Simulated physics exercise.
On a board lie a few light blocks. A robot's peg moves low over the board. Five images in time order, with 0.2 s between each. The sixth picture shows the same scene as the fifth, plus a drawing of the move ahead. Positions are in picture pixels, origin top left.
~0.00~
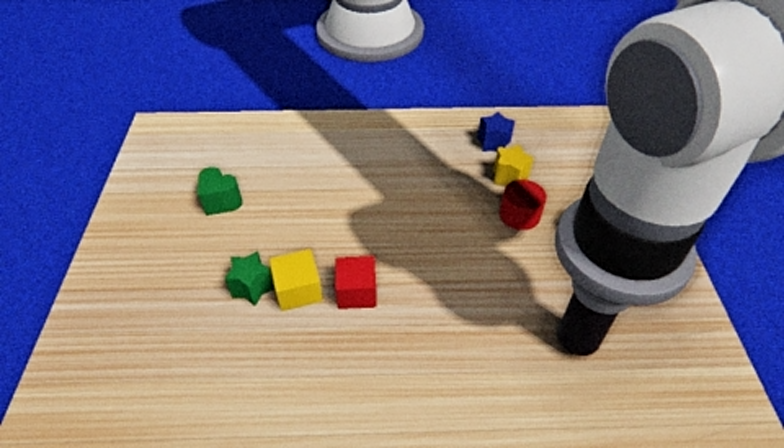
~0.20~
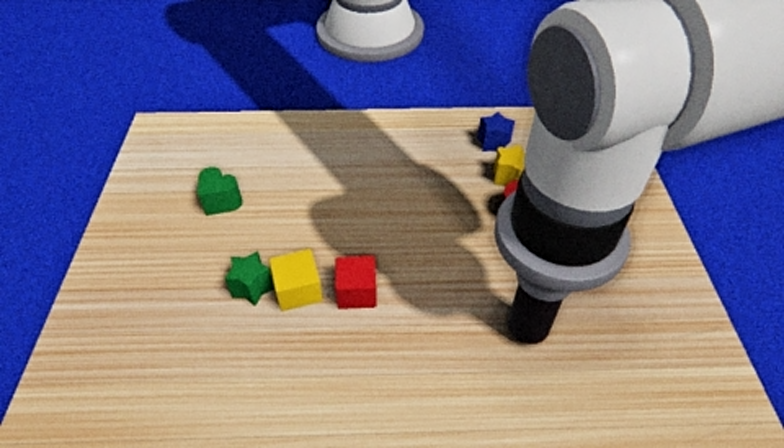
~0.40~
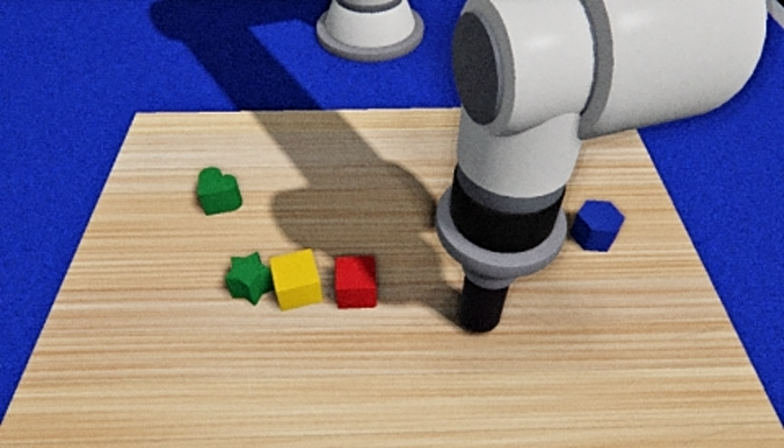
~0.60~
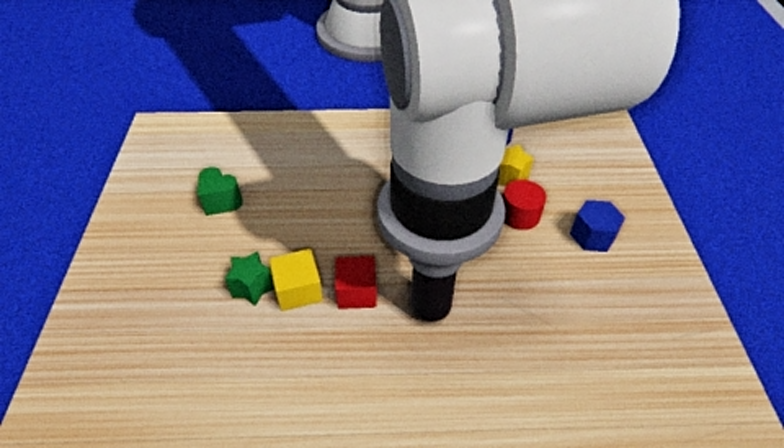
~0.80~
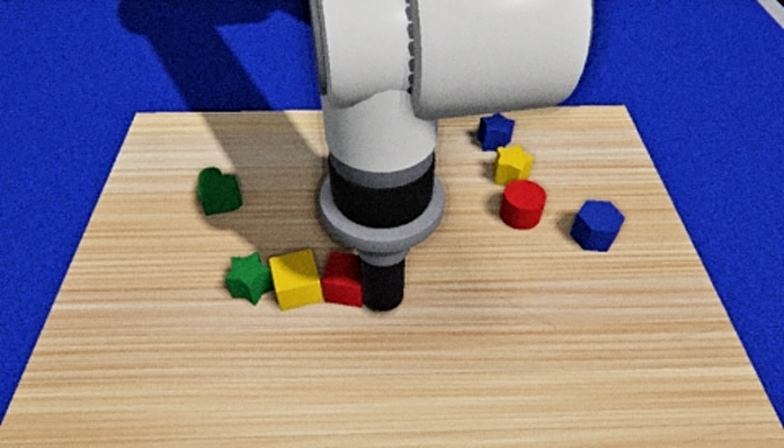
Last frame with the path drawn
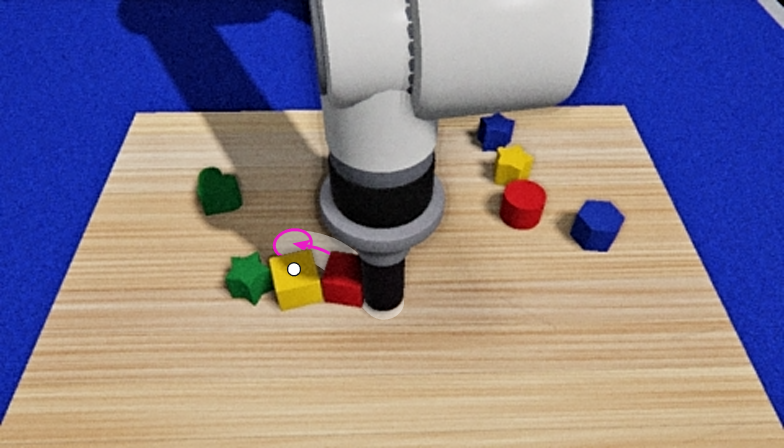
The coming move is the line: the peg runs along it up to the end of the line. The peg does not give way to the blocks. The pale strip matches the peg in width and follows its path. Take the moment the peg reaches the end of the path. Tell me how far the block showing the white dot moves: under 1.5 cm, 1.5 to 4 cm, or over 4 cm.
More than 4 cm.
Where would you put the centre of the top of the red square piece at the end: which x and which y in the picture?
I think it will end close to (247, 242).
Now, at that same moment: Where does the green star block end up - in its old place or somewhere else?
That one moves away.
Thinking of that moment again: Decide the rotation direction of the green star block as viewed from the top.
It is turned clockwise.
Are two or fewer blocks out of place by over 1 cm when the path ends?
No - that is not the case.
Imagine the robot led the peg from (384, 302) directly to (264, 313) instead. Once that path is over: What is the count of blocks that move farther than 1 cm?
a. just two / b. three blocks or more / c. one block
I choose b.
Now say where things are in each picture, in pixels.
Lower end of the peg (578, 337), tops of blocks, green heart-shaped block (214, 181), green star block (246, 268), yellow square piece (294, 269), red square piece (355, 272), in the first picture.
Peg (528, 326), blocks as before, in the second picture.
Peg (479, 315), blocks as before, in the third picture.
Peg (431, 305), blocks as before, in the fourth picture.
Peg (384, 295), green heart-shaped block (214, 181), green star block (246, 268), yellow square piece (294, 269), red square piece (345, 269), in the fifth picture.
The drawn path runs from (384, 302) through (357, 276) and (329, 253) to (293, 244); the dot is on the yellow square piece.
The first path, step by step. One third of the way, peg (356, 268); green star block (227, 268); yellow square piece (272, 268); red square piece (312, 255), turned 30° anticlockwise.
Two thirds of the way, peg (327, 245); green star block (207, 275), turned 15° clockwise; yellow square piece (253, 268), turned 35° anticlockwise; red square piece (281, 242), turned 60° anticlockwise.
At the end, peg (291, 236); green heart-shaped block not moved; green star block (196, 281), turned 40° clockwise; yellow square piece (239, 275), turned 65° anticlockwise; red square piece (247, 242), turned 90° anticlockwise.
